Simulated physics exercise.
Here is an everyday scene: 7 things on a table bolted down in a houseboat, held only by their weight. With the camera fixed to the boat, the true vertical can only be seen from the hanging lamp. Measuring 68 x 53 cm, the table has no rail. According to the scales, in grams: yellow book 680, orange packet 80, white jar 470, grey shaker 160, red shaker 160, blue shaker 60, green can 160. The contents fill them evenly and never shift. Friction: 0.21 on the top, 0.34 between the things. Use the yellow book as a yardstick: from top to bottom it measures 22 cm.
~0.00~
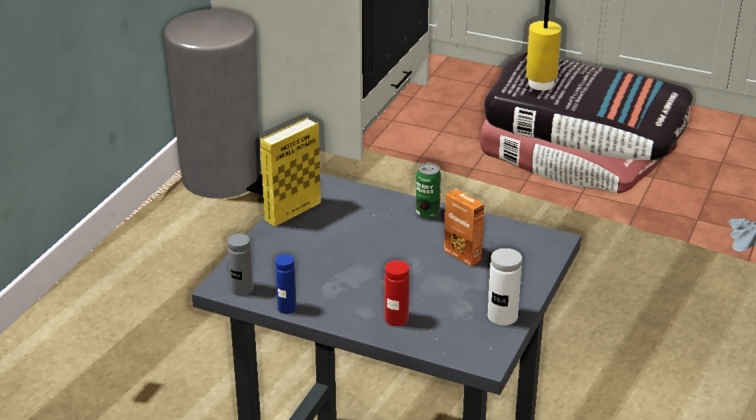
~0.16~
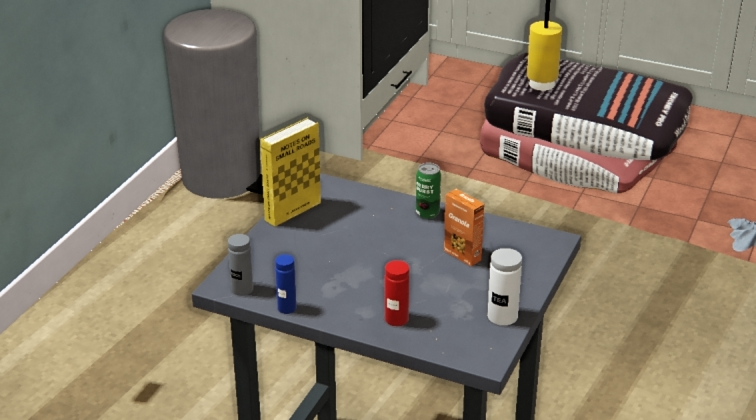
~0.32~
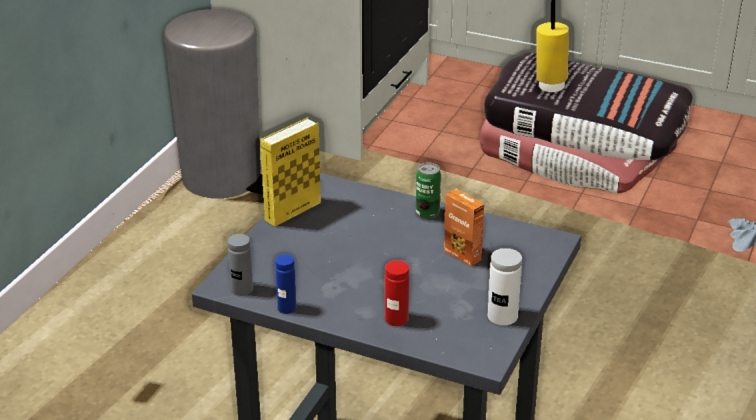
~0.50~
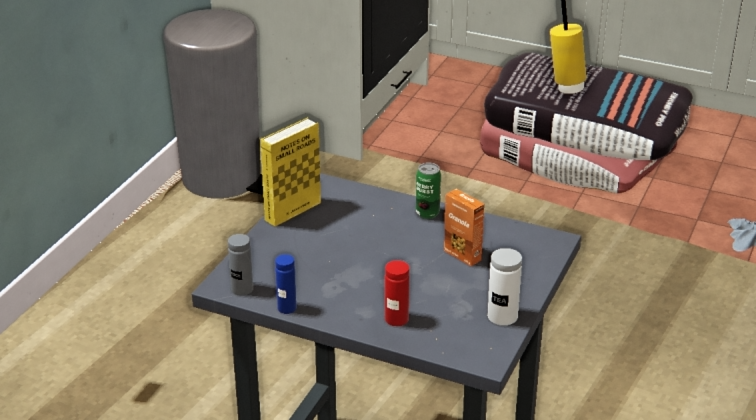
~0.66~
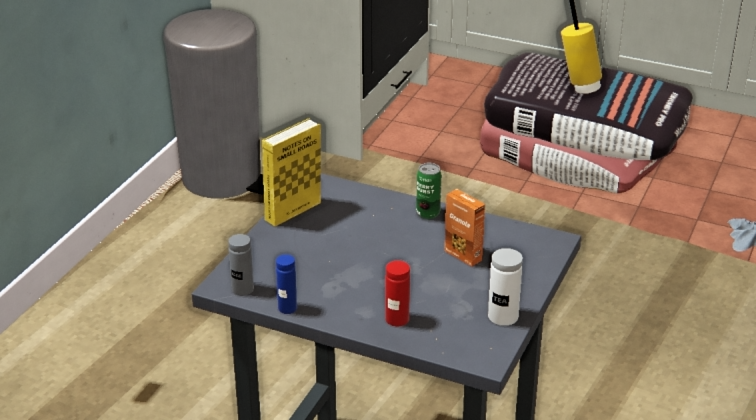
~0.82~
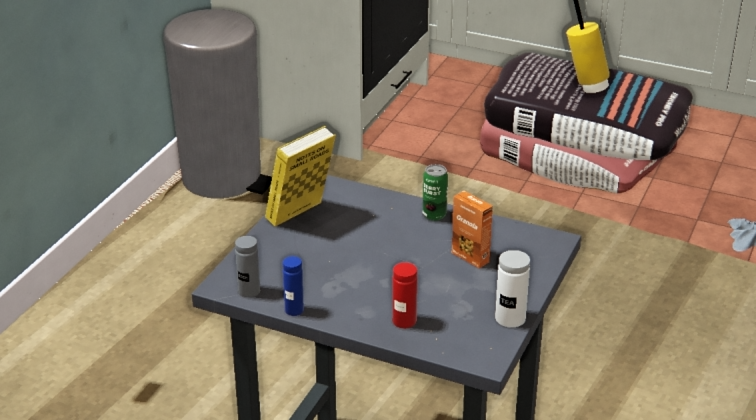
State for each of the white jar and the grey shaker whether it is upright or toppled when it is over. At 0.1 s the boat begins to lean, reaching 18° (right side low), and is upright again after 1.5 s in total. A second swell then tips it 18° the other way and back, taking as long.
When it is over: The white jar is toppled, the grey shaker is upright.
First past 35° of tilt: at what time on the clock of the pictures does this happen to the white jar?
I'd put it at some 1.1 s.
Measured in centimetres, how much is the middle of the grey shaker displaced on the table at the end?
Displacement: Approx. 0 cm.
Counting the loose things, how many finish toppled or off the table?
All told, 3.
After 1.12 s, floor tilted 13°, right side down; white jar now off the table; grey shaker slid 11 cm near (288, 278); yellow book on its side.
After 1.32 s, floor tilted 6°, right side down; grey shaker slid 19 cm near (321, 287); yellow book on its side; orange packet slid 20 cm.
After 1.82 s, floor tilted 4°, left side down; orange packet now off the table; grey shaker slid 22 cm near (336, 291); yellow book on its side.
After 2.72 s, floor tilted 9°, left side down; grey shaker slid 7 cm near (270, 273); yellow book on its side; blue shaker slid 7 cm.
At rest (3.6 s), off the table and tipped over, orange packet and white jar; tipped over on the table, yellow book; the other 4 in place, give or take 5 cm. In the last view, grey shaker near (241, 265).
